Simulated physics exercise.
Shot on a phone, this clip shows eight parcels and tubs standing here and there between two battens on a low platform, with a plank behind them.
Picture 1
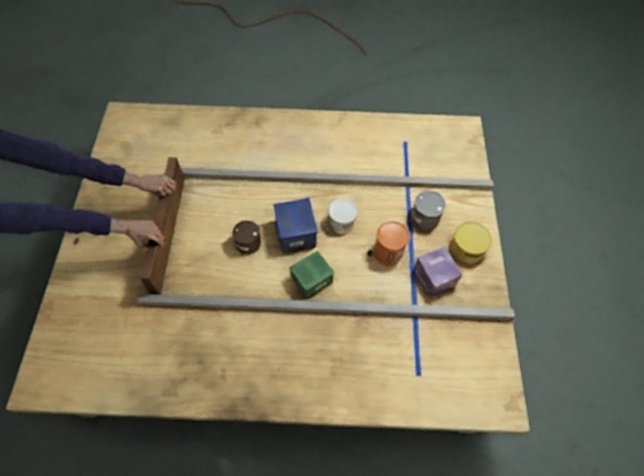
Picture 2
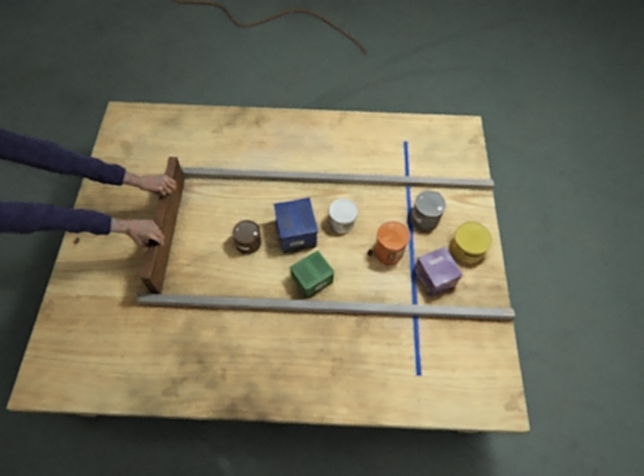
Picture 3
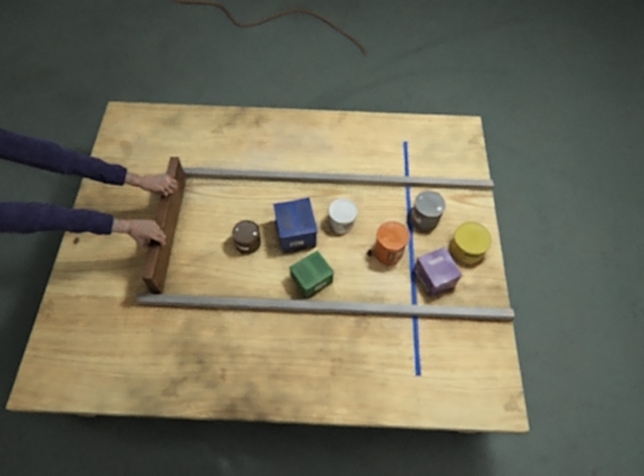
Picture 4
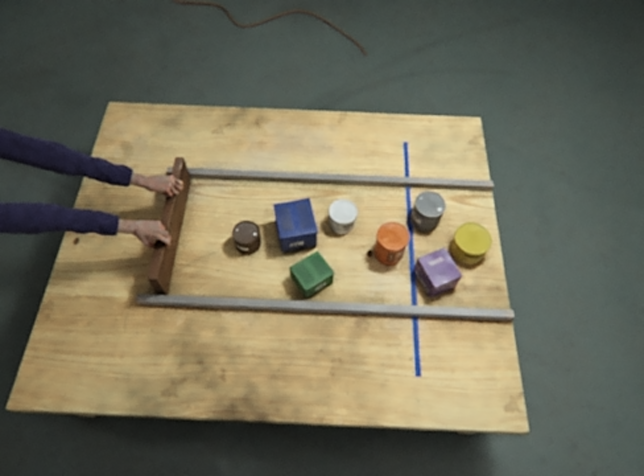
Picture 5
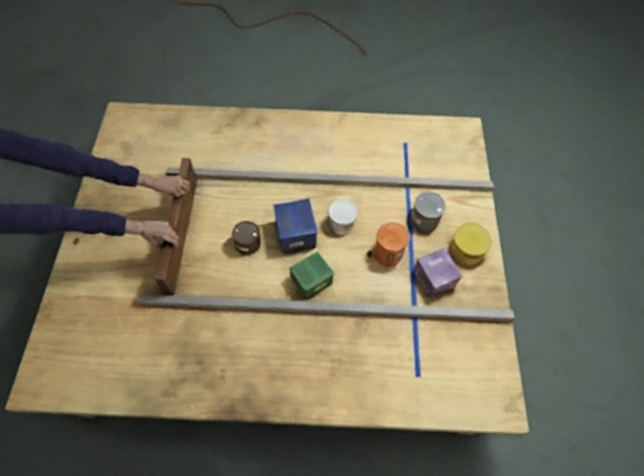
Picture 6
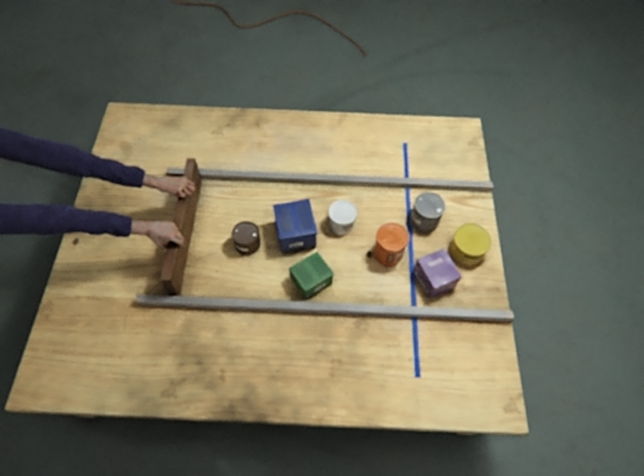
Two hands in dark blue sleeves grip a brown plank at the left of a low wooden platform, seen from above. Between two grey battens stand a brown canister, blue and green totes, a white tub and an orange pail, with grey, purple and yellow containers around and beyond a blue tape line. The hands slide the plank slightly right, while the containers and camera stay still.
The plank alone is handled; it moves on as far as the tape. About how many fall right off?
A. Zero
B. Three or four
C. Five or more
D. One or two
Zero (A).
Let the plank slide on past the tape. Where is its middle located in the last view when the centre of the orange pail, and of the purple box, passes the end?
(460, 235) and (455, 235), roughly.
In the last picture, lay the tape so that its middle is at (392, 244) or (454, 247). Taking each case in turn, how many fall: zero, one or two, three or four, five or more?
Taking them in turn, zero; either one or two.
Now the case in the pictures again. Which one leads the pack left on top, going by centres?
It's the yellow pail.
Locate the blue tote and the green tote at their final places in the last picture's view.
You'll see the blue tote at (439, 227), with the green tote at (432, 292).
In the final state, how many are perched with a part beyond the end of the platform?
The tally is 0.
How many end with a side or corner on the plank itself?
4 of them.
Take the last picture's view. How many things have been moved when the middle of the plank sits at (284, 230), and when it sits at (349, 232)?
Tally at point one: 3; at point two: 5.
Soon after, none off yet; yellow pail at rest near (470, 244); purple box at rest near (437, 273); grey canister at rest near (427, 212).
At rest, the number that fall off is zero.
